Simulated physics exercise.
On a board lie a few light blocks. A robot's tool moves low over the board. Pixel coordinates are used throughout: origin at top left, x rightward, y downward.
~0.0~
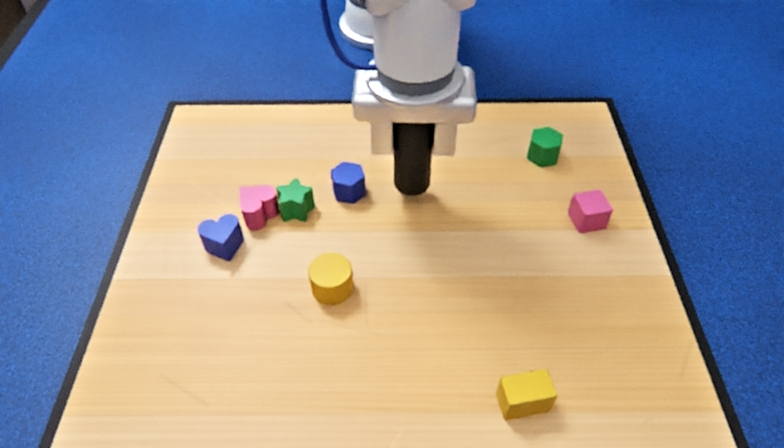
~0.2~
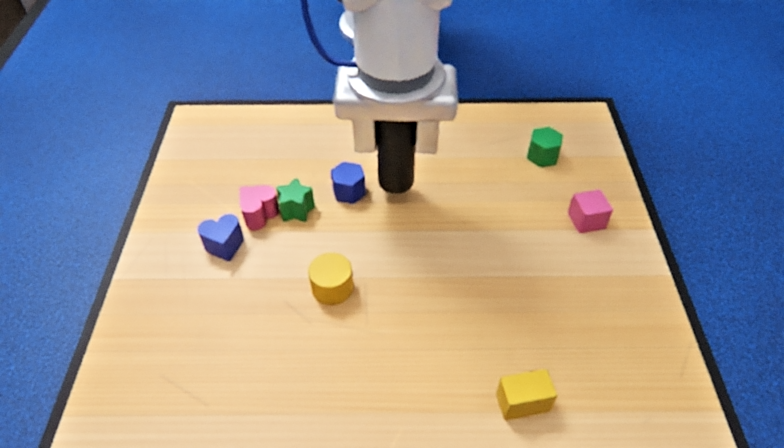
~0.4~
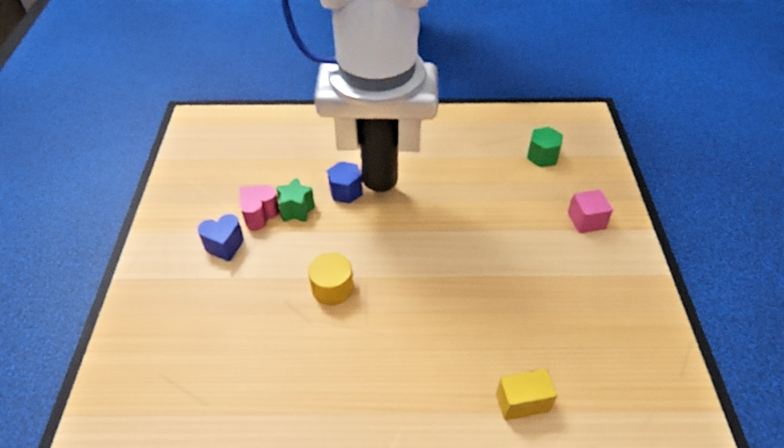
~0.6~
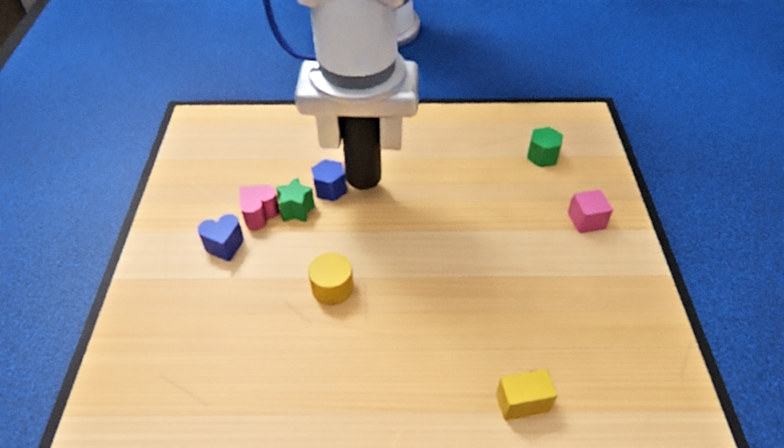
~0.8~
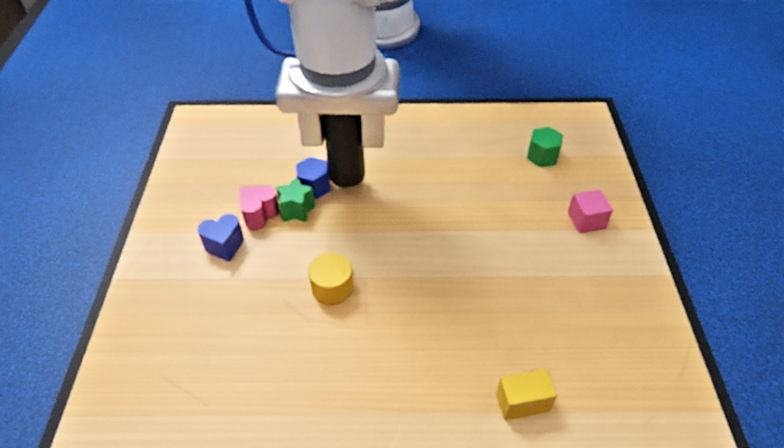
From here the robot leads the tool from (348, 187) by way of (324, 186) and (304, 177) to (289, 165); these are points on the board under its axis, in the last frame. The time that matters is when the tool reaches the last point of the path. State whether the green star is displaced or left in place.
It barely shifts, if at all.
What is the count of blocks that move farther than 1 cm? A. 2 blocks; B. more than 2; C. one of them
Answer: C.
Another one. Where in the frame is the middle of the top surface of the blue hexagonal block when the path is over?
At pixel (257, 161).
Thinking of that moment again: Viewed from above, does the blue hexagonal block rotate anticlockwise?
It seems so.
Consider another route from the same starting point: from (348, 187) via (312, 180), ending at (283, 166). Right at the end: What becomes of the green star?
Well, the green star holds its place.
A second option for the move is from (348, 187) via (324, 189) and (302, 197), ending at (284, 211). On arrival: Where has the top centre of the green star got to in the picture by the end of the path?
It will likely be found at (270, 217).
The first path, step by step. Halfway along, tool (310, 171); pink heart block (251, 199); blue hexagonal block (275, 164).
At the end, tool (287, 154); pink heart block (251, 199); green star still; blue hexagonal block (257, 161), turned 30° anticlockwise.
